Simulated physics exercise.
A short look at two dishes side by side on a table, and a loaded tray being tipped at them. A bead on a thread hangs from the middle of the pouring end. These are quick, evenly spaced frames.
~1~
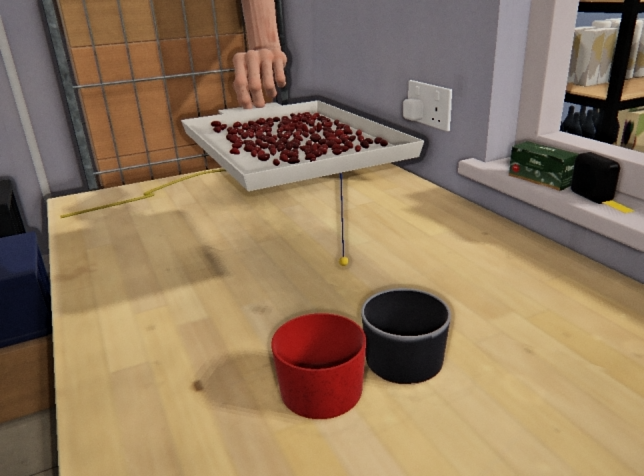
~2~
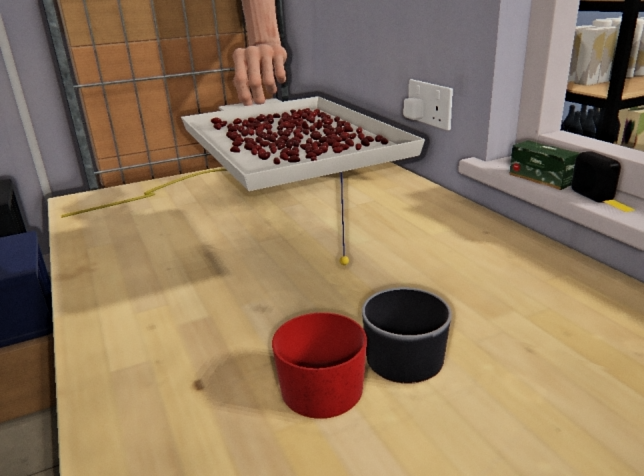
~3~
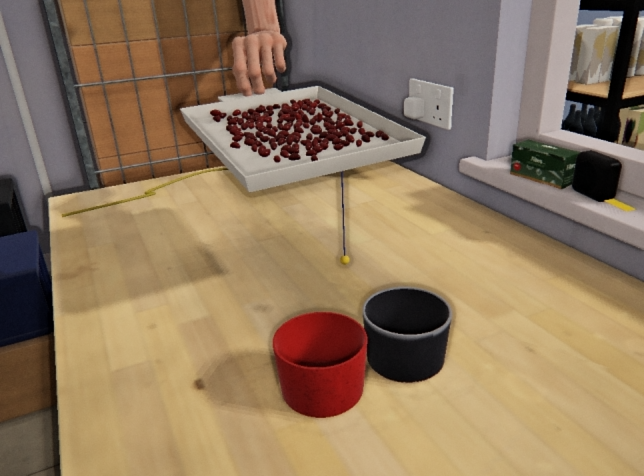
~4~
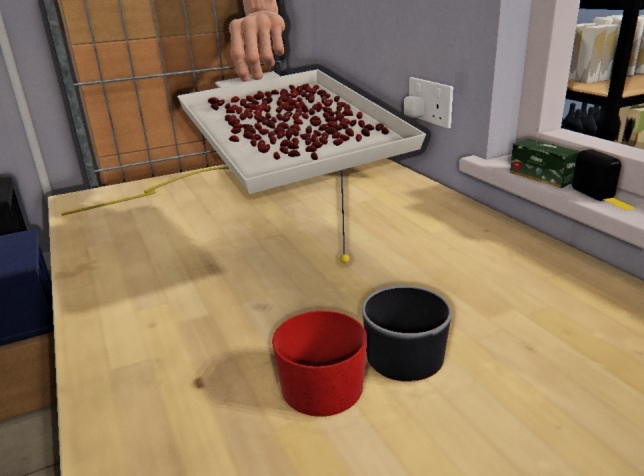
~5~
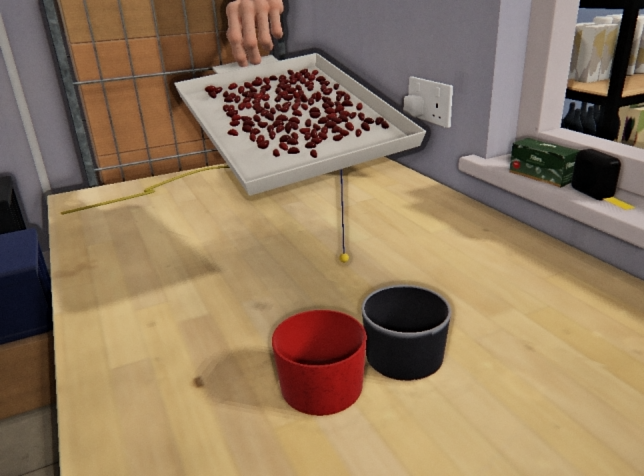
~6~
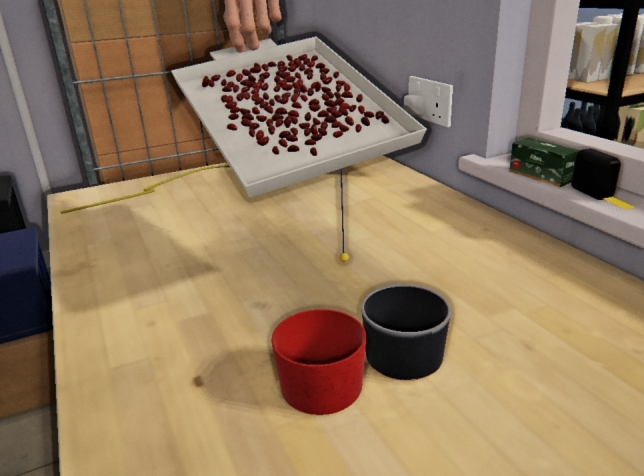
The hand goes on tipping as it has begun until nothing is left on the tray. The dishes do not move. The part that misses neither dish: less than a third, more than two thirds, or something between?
Together they catch less than a third.
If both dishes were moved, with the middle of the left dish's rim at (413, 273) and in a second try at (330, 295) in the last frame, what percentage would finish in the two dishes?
Roughly 0 per cent, and 30 per cent.
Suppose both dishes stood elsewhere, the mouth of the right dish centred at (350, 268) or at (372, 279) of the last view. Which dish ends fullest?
The first try: The dish on the left. The second: The left dish.
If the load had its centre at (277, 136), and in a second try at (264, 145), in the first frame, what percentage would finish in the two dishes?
In turn 0 and 10 in a hundred.
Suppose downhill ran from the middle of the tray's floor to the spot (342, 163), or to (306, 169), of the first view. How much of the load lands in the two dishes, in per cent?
The first gives 10 %, the second 30 %.
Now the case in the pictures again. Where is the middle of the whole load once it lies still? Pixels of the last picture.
At about (283, 350).
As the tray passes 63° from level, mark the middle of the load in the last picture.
Near (286, 162).
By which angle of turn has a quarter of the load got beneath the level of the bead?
At some 80 degrees.
Soon, tray tipped steeply; nearly all on the tray; a small part in the air.
A while on, tray tipped past a quarter turn; about half on the tray; a small part in the left dish; a stray few in the right dish; about half outside both; a small part in the air.
Towards the end, tray tipped past a quarter turn; a small part in the left dish; a small part in the right dish; most outside both.
Finally, tray tipped past a quarter turn; a small part in the left dish; a small part in the right dish; most outside both.
